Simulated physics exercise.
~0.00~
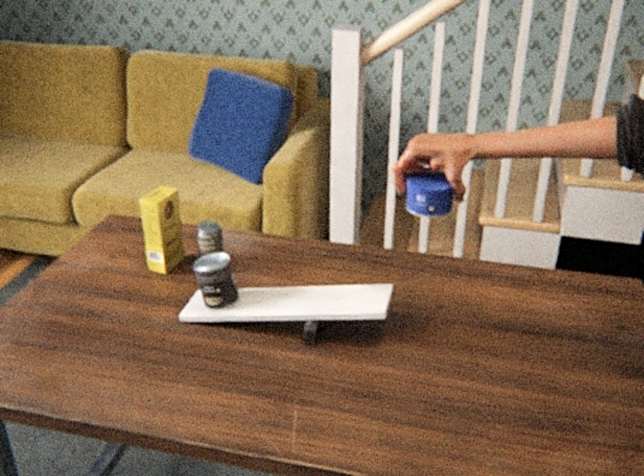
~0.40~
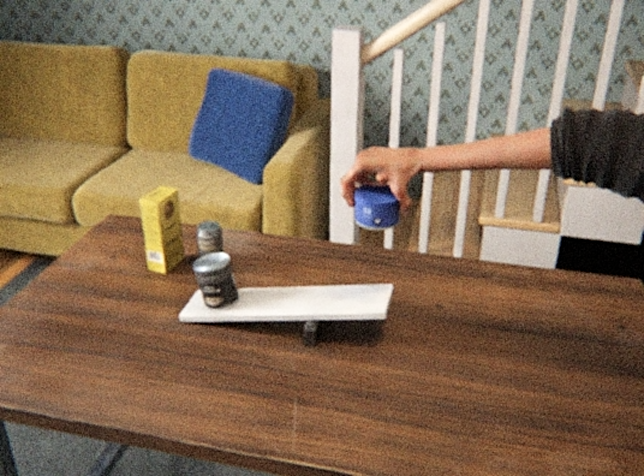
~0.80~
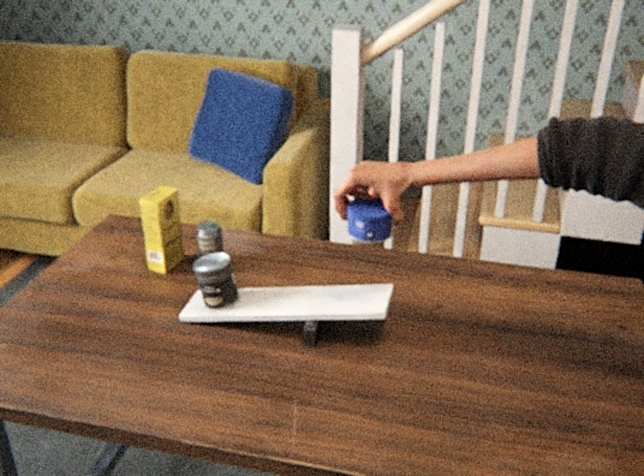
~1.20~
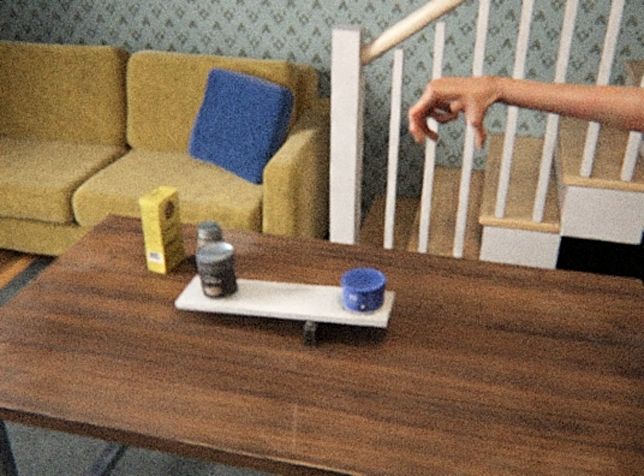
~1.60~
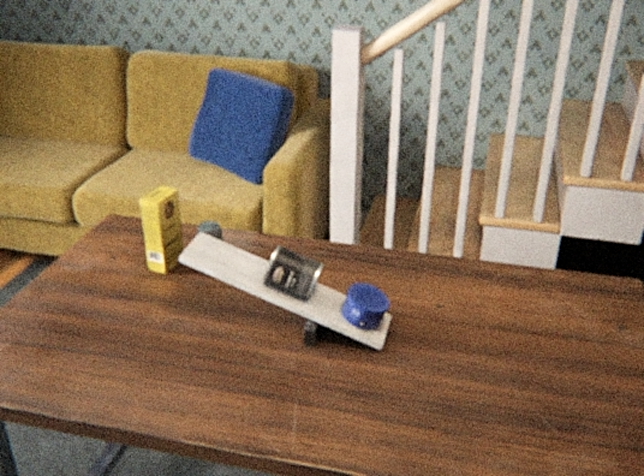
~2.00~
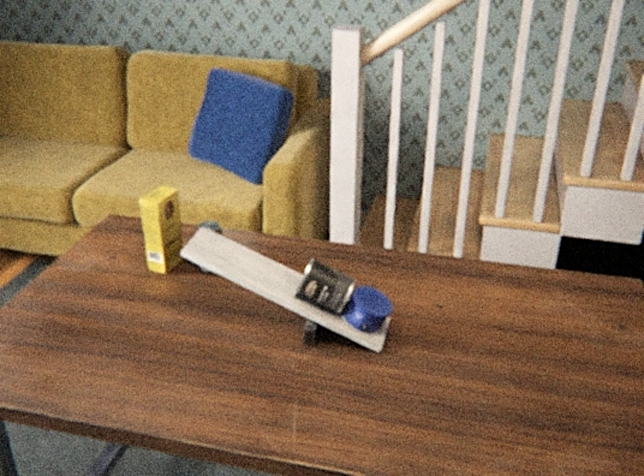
The video shows a hand lowering a blue tub onto the raised right end of a white plank balanced on a wooden table, then withdrawing. The plank tips down to the right, and a black tin topples and slides down to rest against the tub.
